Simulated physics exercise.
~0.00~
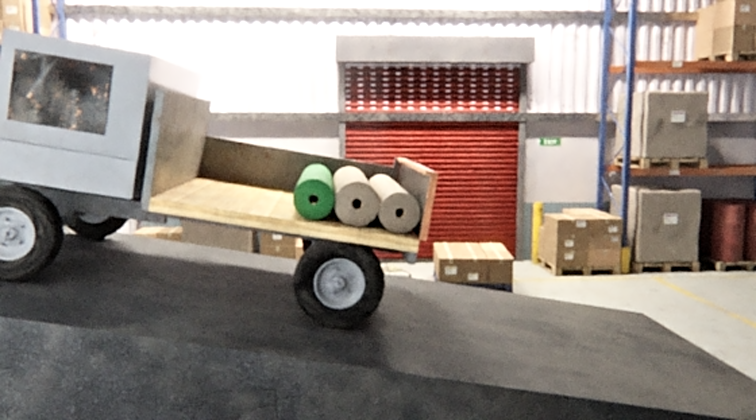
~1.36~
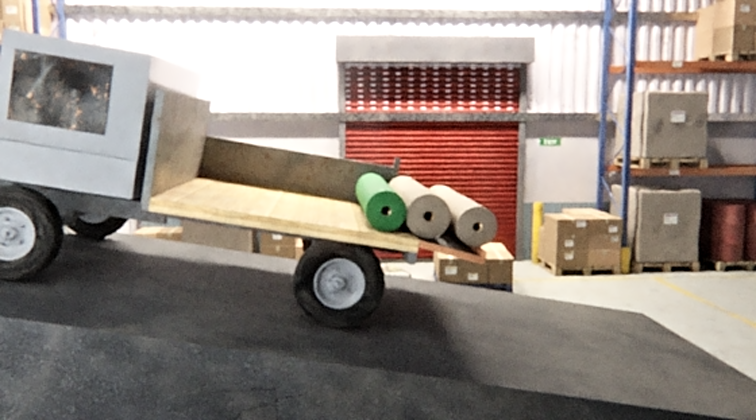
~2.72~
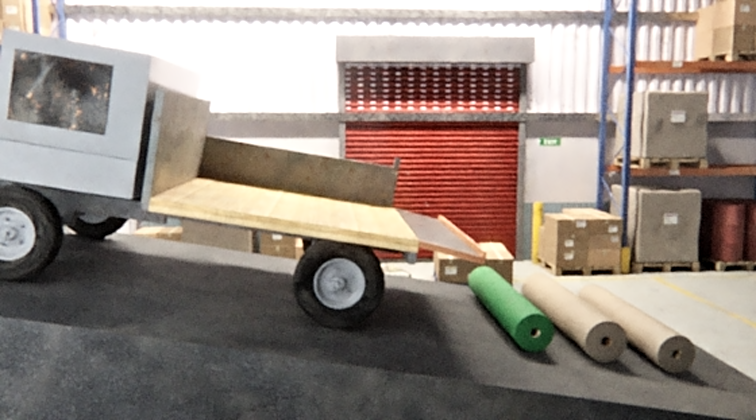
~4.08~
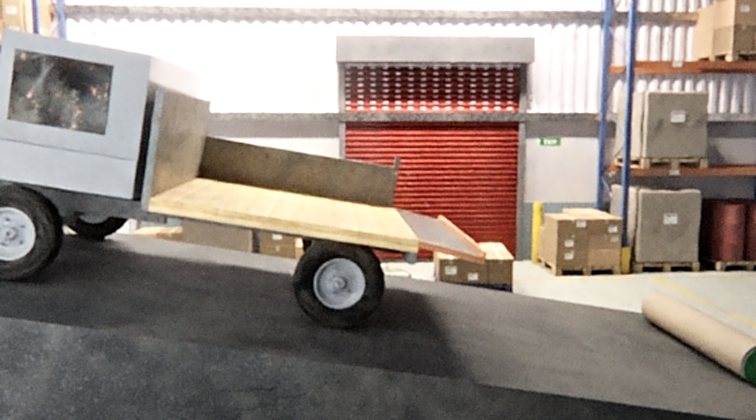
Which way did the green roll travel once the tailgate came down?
It rolled to the right, off the back of the truck and on down the slope.
